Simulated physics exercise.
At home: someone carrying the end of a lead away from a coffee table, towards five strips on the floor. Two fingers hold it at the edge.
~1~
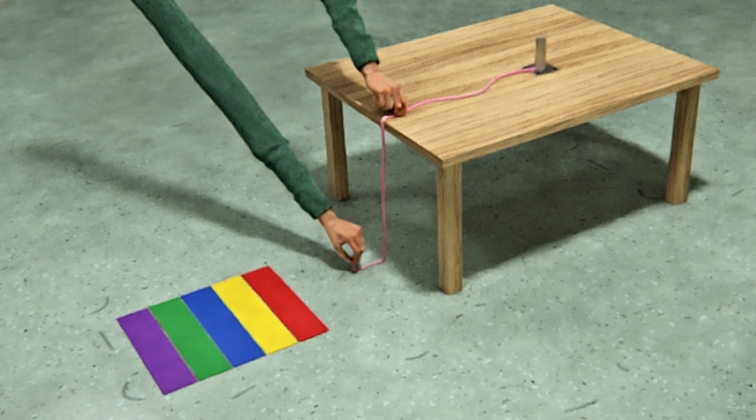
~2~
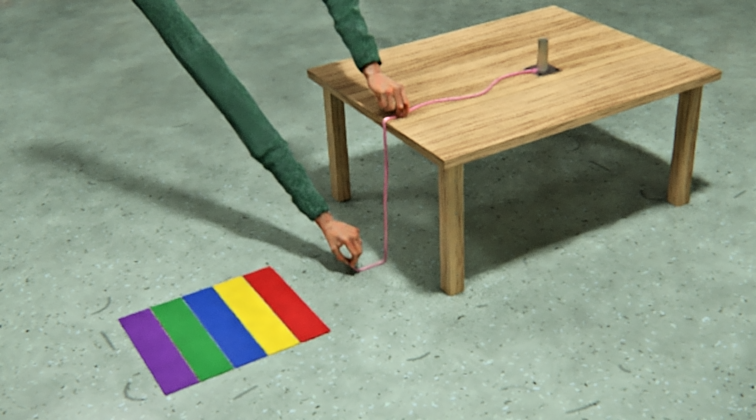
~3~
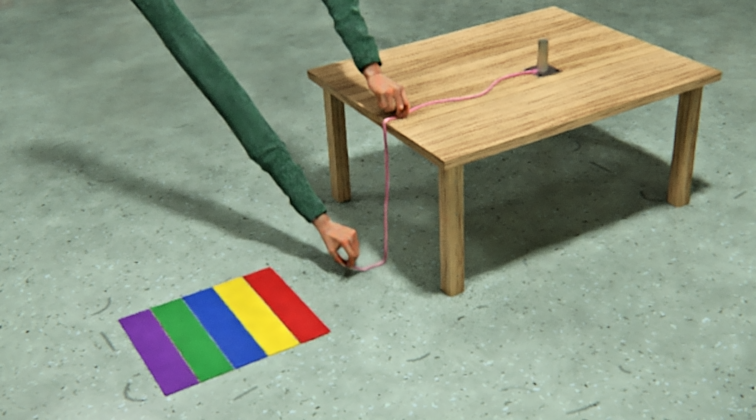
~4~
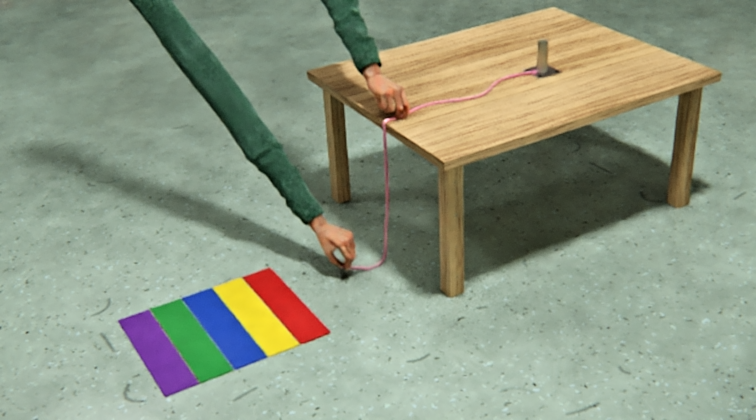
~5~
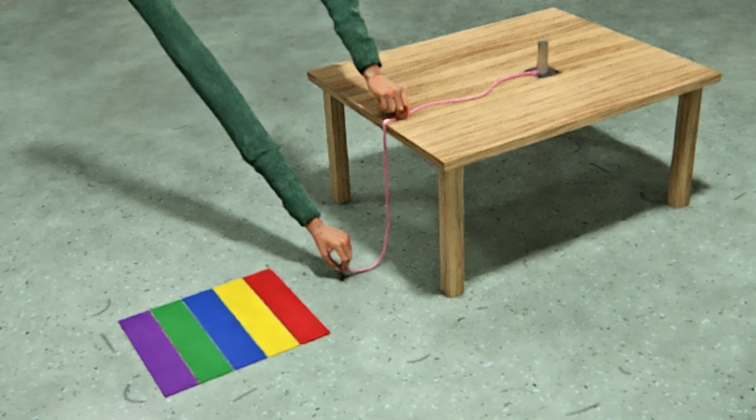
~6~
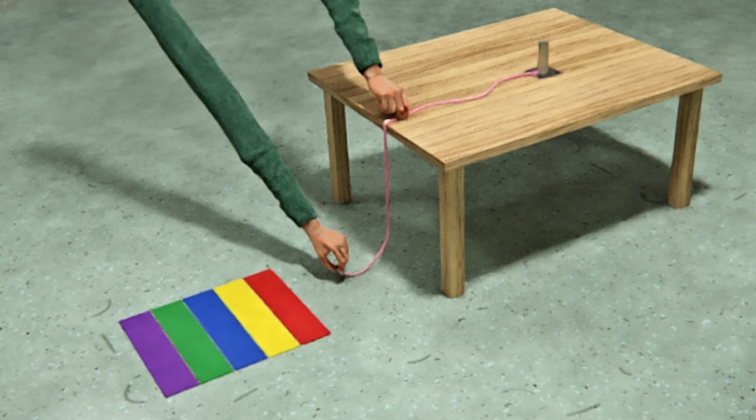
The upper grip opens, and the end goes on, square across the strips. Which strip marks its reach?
It halts on the yellow strip.
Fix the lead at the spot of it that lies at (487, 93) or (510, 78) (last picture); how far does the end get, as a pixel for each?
Try by try, around (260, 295) and (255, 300).
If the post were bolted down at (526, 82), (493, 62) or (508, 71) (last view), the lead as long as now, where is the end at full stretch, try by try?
Near (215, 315), (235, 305) and (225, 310).
Early on, end near (307, 281); short of the strips.
Midway, end near (274, 293); over red.
At the end of the slack, end near (254, 300); over yellow. Over yellow.
